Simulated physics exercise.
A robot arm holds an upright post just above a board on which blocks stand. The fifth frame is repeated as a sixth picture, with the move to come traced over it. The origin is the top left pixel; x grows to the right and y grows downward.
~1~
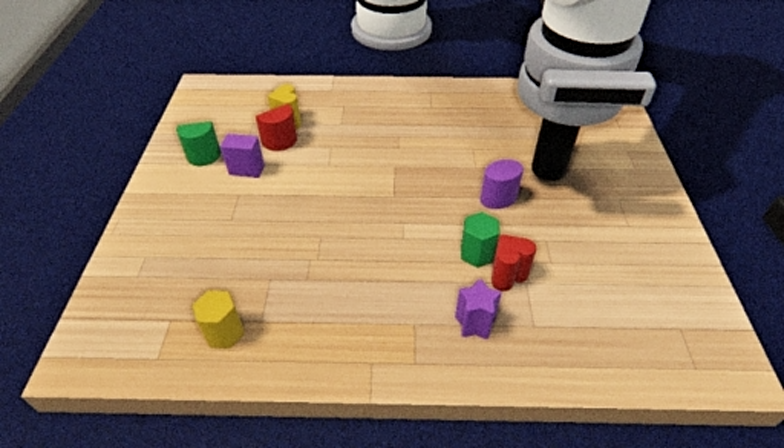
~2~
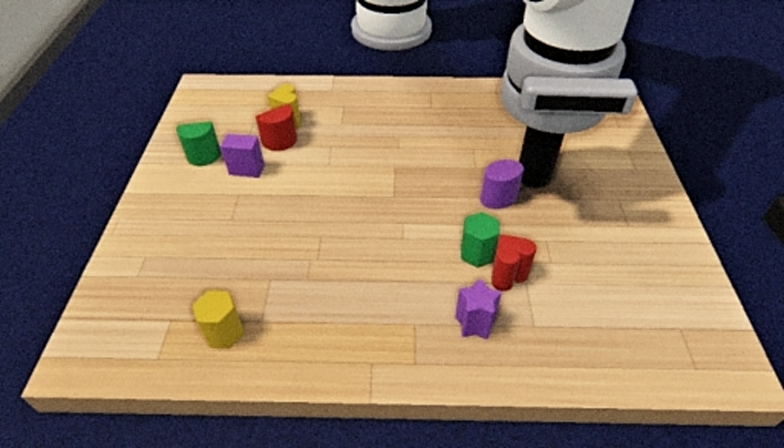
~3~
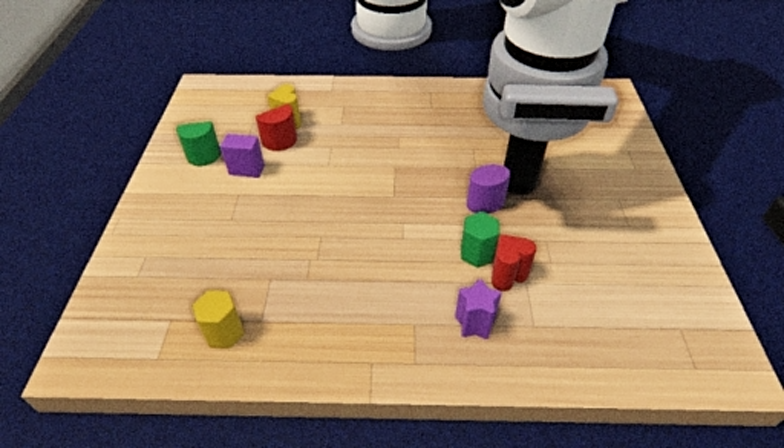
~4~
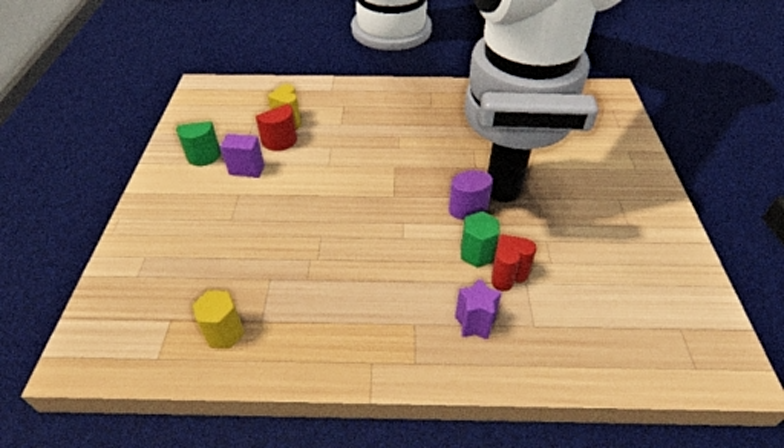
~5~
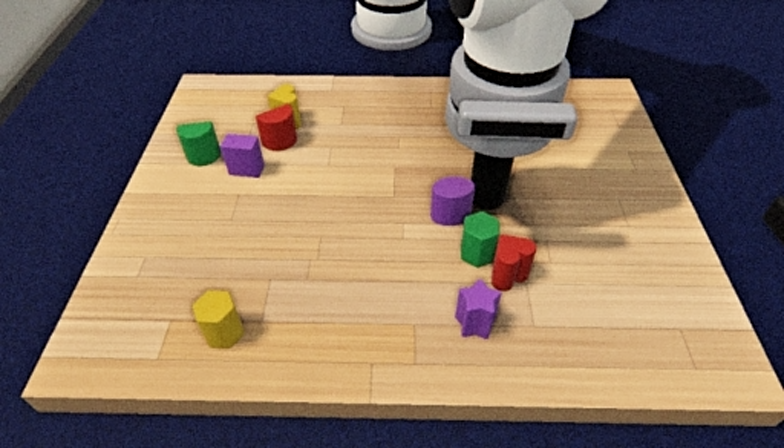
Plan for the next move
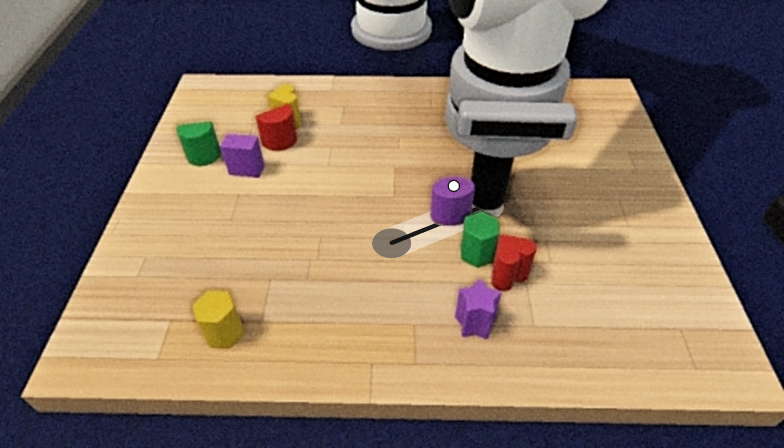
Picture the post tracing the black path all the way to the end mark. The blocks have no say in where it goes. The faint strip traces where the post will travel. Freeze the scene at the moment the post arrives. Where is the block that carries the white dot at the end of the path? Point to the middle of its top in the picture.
So, by the moment the path ends, you'll find the top centre of the block that carries the white dot at (358, 202).
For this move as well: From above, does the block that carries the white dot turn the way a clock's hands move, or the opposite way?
The answer is clockwise.
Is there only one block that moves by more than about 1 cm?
Yes, that is how it ends up.
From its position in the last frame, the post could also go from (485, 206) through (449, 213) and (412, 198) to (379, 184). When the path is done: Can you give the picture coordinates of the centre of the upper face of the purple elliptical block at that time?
Around (392, 192).
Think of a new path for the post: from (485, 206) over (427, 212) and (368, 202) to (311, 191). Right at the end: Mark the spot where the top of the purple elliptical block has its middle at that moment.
It sits at (370, 203).
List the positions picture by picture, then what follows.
The first picture shows lower end of the post (548, 171), tops of blocks, purple elliptical block (505, 169), green hexagonal block (482, 225).
The second picture shows post (533, 177), blocks as before.
The third picture shows post (518, 184), purple elliptical block (491, 174).
The fourth picture shows post (503, 191), purple elliptical block (472, 180).
The fifth picture shows post (486, 199), purple elliptical block (454, 186), green hexagonal block (482, 225).
The drawn path runs straight from (485, 206) to (392, 243); the dot is on the purple elliptical block.
The first path, step by step. One third of the way, post (454, 211); purple elliptical block (418, 195), turned 15° clockwise.
Two thirds of the way, post (423, 224); purple elliptical block (384, 200), turned 45° clockwise.
At the end, post (392, 236); purple elliptical block (358, 202), turned 95° clockwise; green hexagonal block not moved.
